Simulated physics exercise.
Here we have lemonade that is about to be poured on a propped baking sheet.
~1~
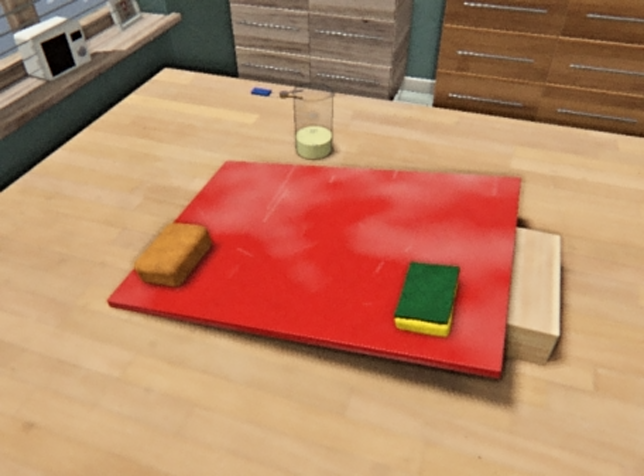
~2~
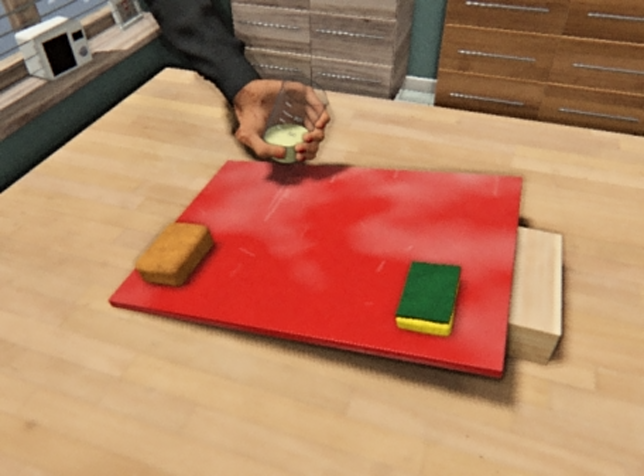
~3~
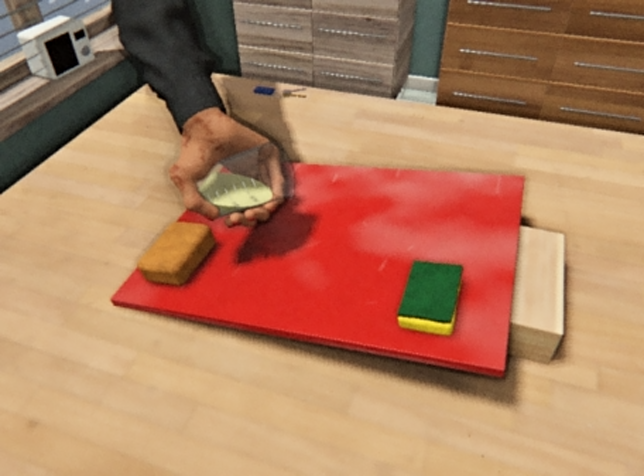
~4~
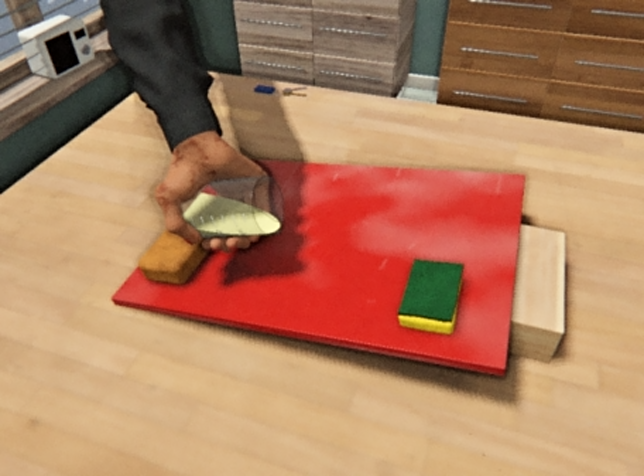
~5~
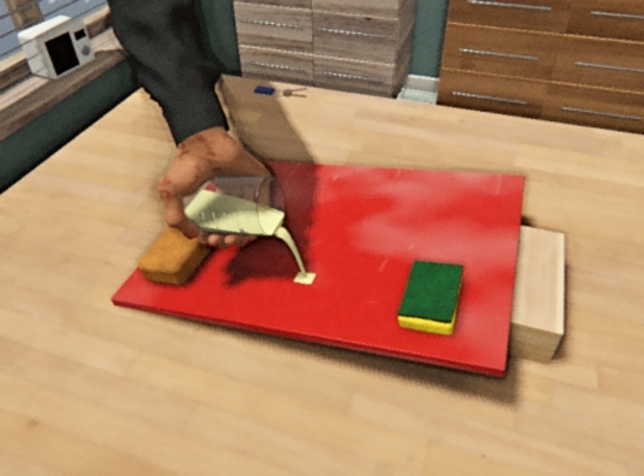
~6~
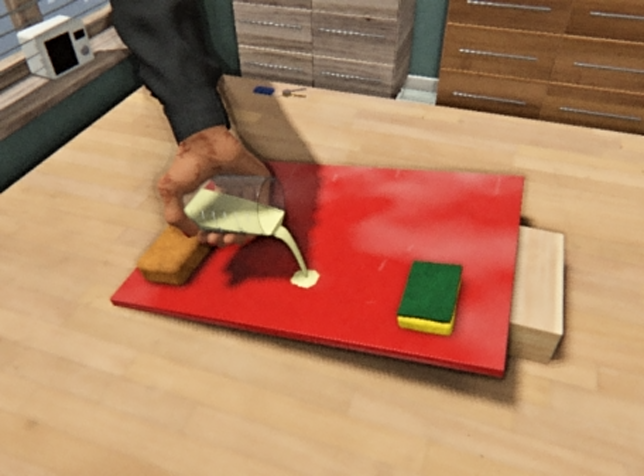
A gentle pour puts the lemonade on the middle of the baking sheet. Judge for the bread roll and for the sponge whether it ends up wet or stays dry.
On the left the bread roll - wet, on the right the sponge - dry.
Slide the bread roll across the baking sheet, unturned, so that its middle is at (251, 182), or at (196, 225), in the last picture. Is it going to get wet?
Place one: It is left alone; place two: It is overrun.
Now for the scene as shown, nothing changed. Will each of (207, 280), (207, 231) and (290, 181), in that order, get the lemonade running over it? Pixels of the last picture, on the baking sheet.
Point 1 met by the spill; point 2 met by the spill; point 3 avoided.
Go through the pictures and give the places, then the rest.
In the first frame, the baking sheet slopes down to the left; beaker (313, 121) about a quarter full; bread roll (174, 254); sponge (428, 298).
In the second frame, beaker (293, 121) tipped 25° with all of its load; bread roll (175, 254).
In the third frame, beaker (242, 182) tipped 60° with all of its load; sponge (431, 297).
In the fourth frame, the baking sheet slopes down to the left; beaker (228, 209) tipped 70° with all of its load; bread roll (178, 252).
In the fifth frame, the first of it lands; beaker (229, 205) tipped 80° with all of its load; sponge (431, 296).
In the sixth frame, the first of it lands; beaker (229, 204) tipped 80° with nearly all of its load; bread roll (177, 253); sponge (431, 296).
A moment on, it runs down to the left; the bread roll is untouched; the sponge is untouched.
Further on, it runs down to the left and off the end; the bread roll is reached; the sponge is untouched.
When it is over, it runs down to the left and off the end; the bread roll is reached; the sponge is untouched.
